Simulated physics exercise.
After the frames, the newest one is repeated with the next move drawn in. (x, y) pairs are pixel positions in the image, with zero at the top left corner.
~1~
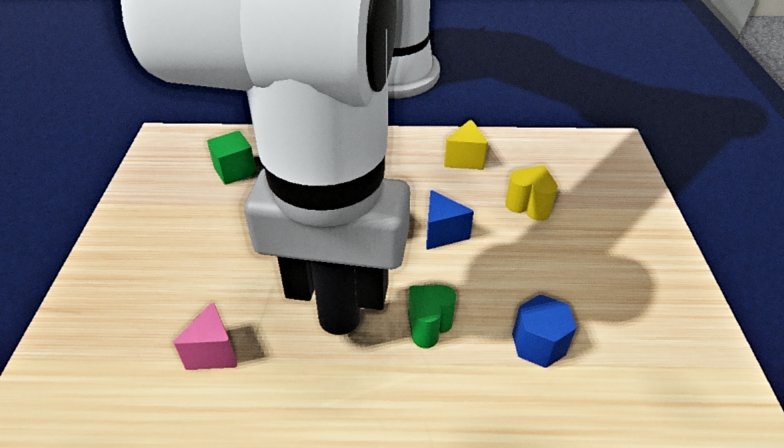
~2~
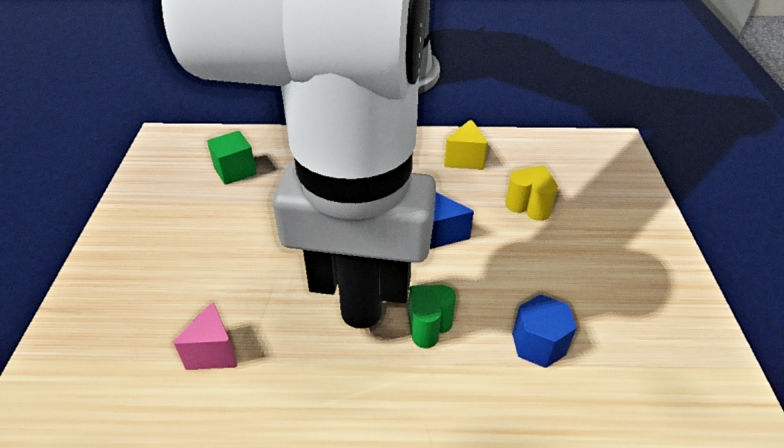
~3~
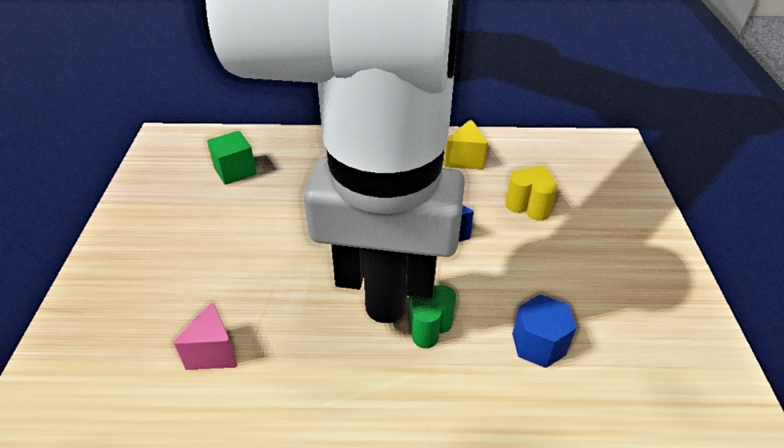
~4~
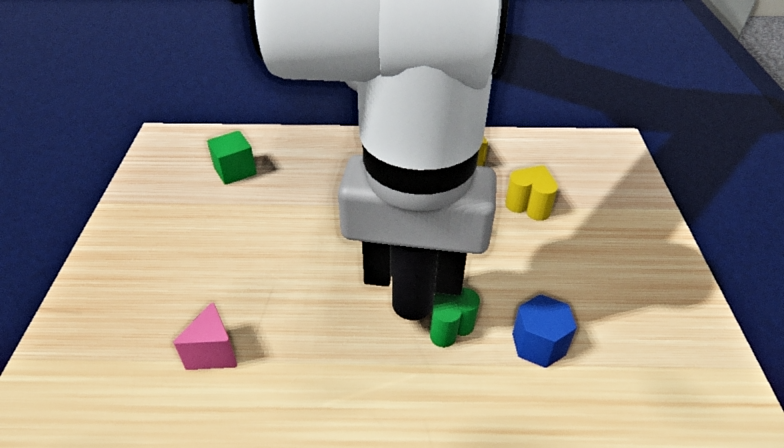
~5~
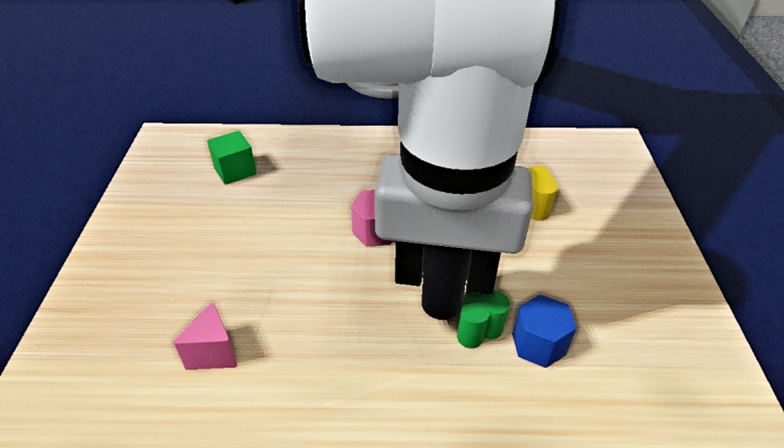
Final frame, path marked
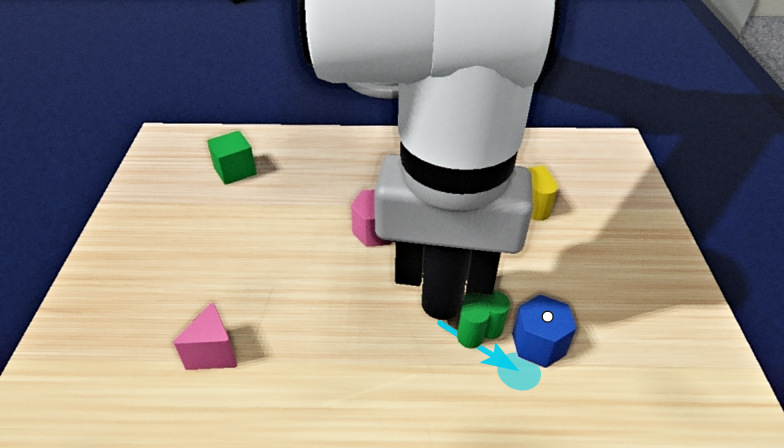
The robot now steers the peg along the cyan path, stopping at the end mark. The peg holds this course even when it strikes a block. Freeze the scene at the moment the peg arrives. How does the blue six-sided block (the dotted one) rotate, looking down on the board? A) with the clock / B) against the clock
Choice A: With the clock.
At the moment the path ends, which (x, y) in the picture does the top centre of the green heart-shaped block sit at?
At pixel (529, 306).
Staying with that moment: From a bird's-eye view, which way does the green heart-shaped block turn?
Spin direction: Counter-clockwise.
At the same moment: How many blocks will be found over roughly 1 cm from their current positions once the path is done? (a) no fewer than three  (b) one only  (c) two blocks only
Option c.
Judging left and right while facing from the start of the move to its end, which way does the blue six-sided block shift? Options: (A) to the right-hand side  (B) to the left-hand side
B
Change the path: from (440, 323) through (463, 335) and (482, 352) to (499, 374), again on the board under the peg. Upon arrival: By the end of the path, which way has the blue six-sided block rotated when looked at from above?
Spin direction: Clockwise.
The line goes from (440, 323) to (519, 371); the dot is on the blue six-sided block.
What follows on the original path. Halfway along, peg (482, 328); green heart-shaped block (518, 305), turned 40° anticlockwise; blue six-sided block (564, 314), turned 30° clockwise.
At the end, peg (524, 353); green heart-shaped block (529, 306), turned 65° anticlockwise; blue six-sided block (577, 311), turned 35° clockwise.
